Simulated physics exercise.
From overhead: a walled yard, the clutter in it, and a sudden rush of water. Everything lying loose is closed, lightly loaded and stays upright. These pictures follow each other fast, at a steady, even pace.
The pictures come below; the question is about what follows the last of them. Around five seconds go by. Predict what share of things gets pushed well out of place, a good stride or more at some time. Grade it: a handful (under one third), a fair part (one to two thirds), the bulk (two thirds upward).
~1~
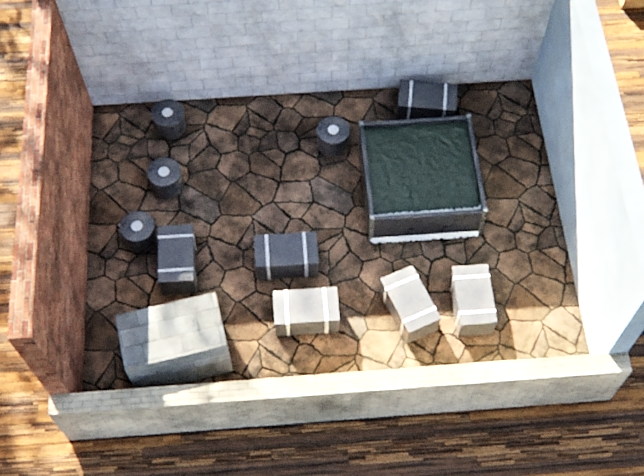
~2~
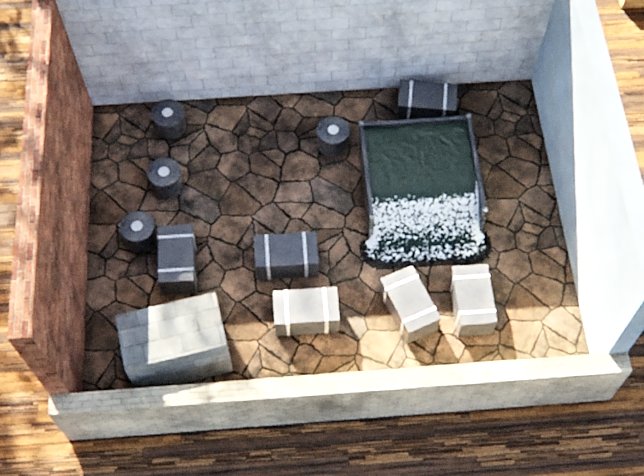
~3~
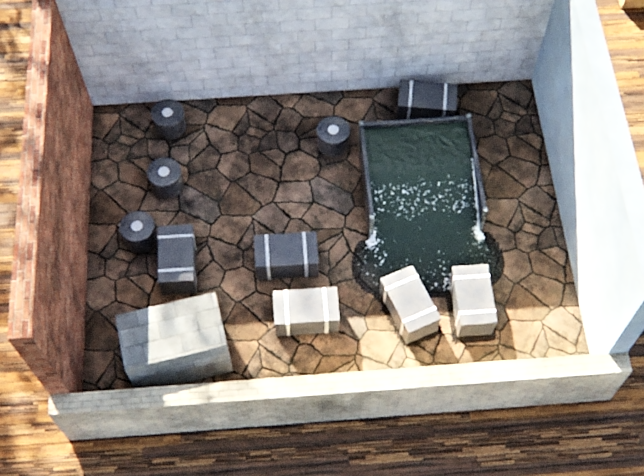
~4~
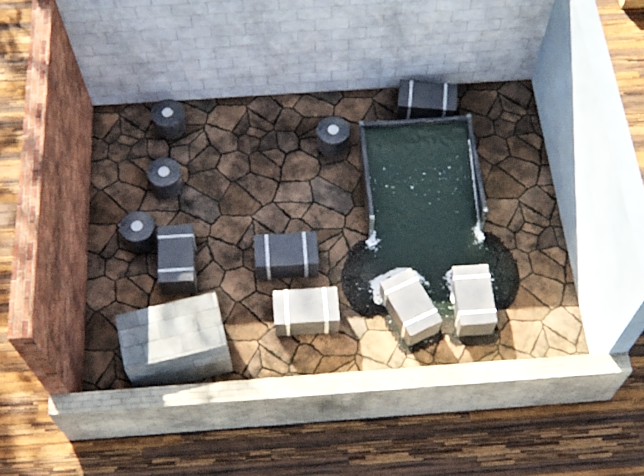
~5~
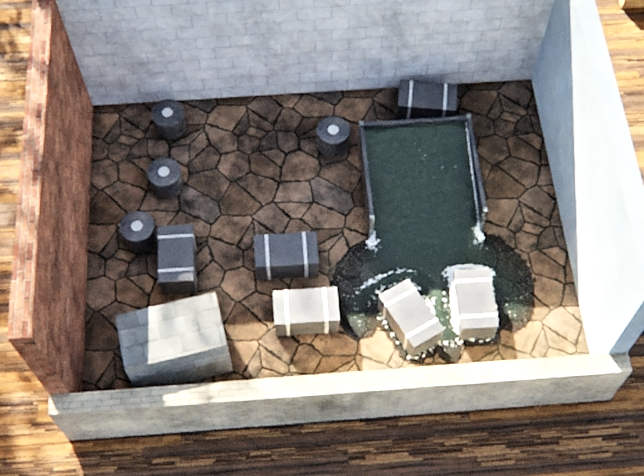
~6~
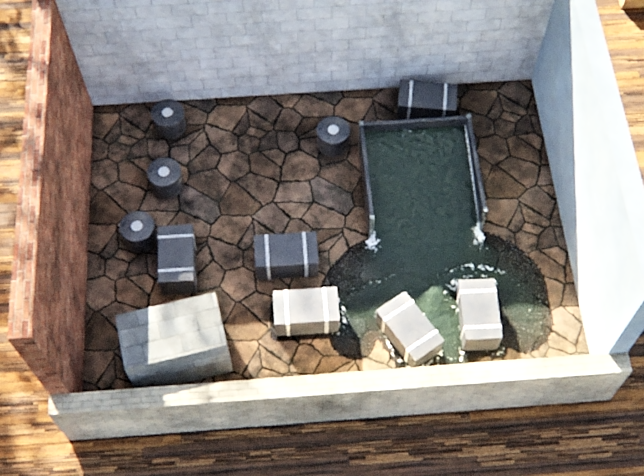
A handful.
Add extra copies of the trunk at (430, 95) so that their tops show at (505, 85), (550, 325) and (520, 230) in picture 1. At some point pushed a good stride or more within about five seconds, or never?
Taking them one at a time: Falls short; goes the distance; goes the distance.
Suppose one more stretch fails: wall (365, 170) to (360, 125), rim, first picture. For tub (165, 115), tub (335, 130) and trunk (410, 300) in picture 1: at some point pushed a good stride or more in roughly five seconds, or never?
One after the other: Pushed that far, shifted that much, less than that.
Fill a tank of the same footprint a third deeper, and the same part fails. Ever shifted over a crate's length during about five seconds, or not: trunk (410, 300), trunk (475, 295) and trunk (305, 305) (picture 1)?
First: Goes past it; second: Goes past it; third: Goes past it.
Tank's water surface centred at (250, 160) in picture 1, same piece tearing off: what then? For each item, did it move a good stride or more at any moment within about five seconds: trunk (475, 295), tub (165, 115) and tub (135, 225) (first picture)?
Object by object, in turn: Travelled a good distance, lingered near its place, lingered near its place.
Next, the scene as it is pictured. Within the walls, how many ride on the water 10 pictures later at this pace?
I count 2.
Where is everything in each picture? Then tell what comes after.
In the first frame, a trunk at (410, 298), on the bottom; a trunk at (474, 294) rests on the ground; 0 of 10 have shifted.
In the second frame, a trunk at (410, 298) rests on the ground; a trunk at (474, 294), on the bottom; 0 of 10 have shifted.
In the third frame, a trunk at (410, 298) rests on the ground; a trunk at (474, 294), on the bottom; 0 of 10 have shifted.
In the fourth frame, a trunk at (411, 301) rests on the ground, close to its start; a trunk at (474, 294) rests on the ground; 0 of 10 have shifted.
In the fifth frame, a trunk at (411, 313), on the bottom, close to its start; a trunk at (476, 298), on the bottom, close to its start; 2 of 10 have shifted.
In the sixth frame, a trunk at (410, 325) rests on the ground, a stride from its start; a trunk at (480, 309) rests on the ground, close to its start; 2 of 10 have shifted.
A moment on, 2 of 10 are well off their spots; 0 afloat.
Next, 2 of 10 are well off their spots; 2 afloat.
Later, 2 of 10 are well off their spots; 1 afloat.
In the end, 2 of 10 are well off their spots, and 2 have been at some point; 0 afloat.
